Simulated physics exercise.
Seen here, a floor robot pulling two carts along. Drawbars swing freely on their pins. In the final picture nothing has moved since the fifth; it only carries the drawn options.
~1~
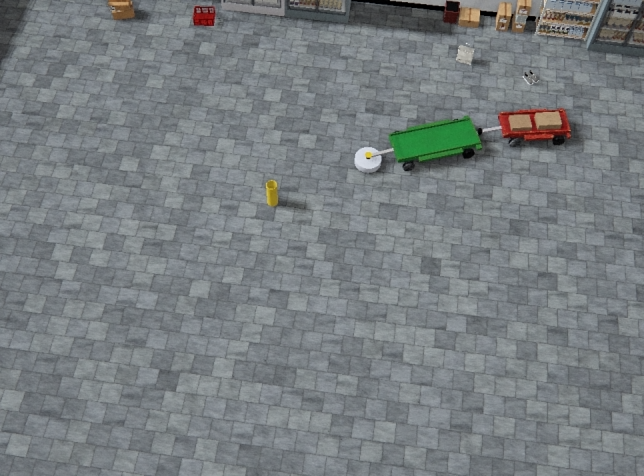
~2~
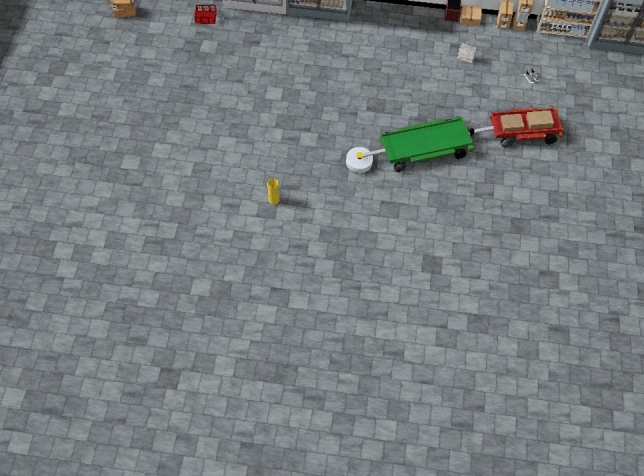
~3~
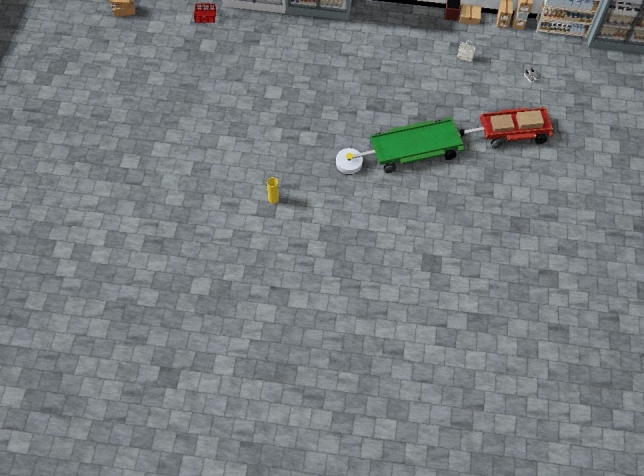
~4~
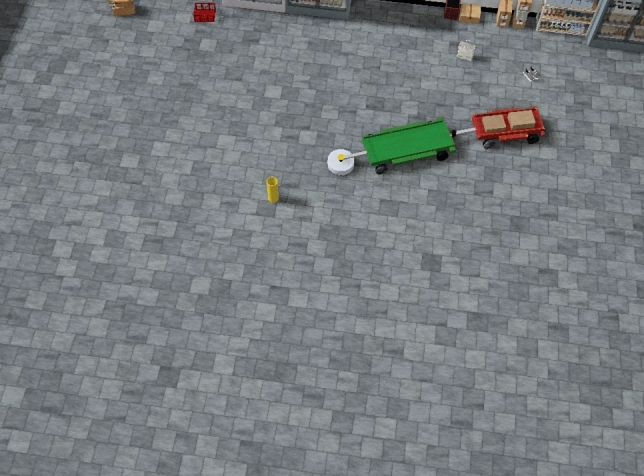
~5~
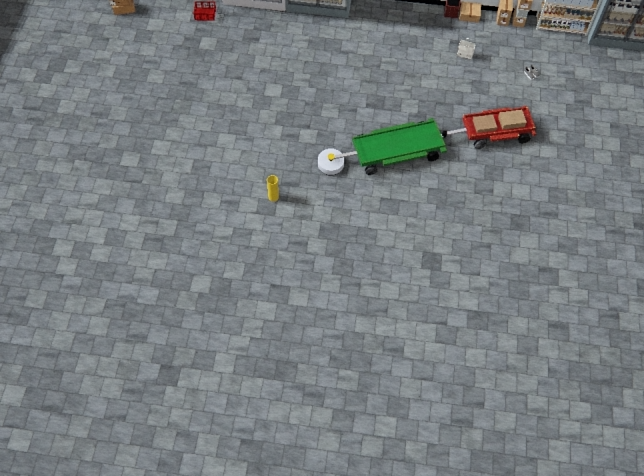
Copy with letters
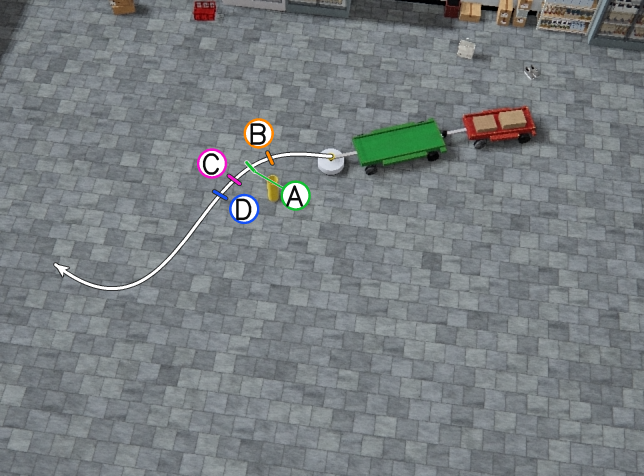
A wide grey paved floor fills the view, seen from high above at an angle, with shelves and boxes along the top edge. A round white robot is joined to a green flatbed cart, followed by a red cart carrying tan boxes, while a yellow post stands left of them. The robot steadily pulls both carts a short way leftward in line, the post staying still.
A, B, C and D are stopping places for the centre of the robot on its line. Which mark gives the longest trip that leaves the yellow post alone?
Mark C.
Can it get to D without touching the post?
No.
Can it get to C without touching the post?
Yes.
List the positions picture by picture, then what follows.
The first frame shows green cart (435, 140); red cart (534, 124); yellow post (273, 202).
The second frame shows robot (360, 159); green cart (426, 140); red cart (526, 123); yellow post (274, 200).
The third frame shows robot (349, 160); green cart (416, 141); red cart (516, 124); yellow post (274, 199).
The fourth frame shows robot (341, 161); green cart (408, 142); red cart (508, 124); yellow post (273, 199).
The fifth frame shows robot (331, 161); green cart (399, 143); red cart (499, 124); yellow post (274, 197).
On the marked copy, A at (251, 167); B at (270, 158); C at (234, 180); D at (220, 195); the route from (331, 156) via (197, 224) to (55, 265).
Following C. Soon after the start, robot (295, 158), last cart (466, 130).
Later, robot (260, 167), last cart (432, 136).
In the end, robot (235, 184), last cart (404, 140); nothing has been touched.
As for the rest, A is safe but short; B is safe but short; D is too far, the post has been hit.
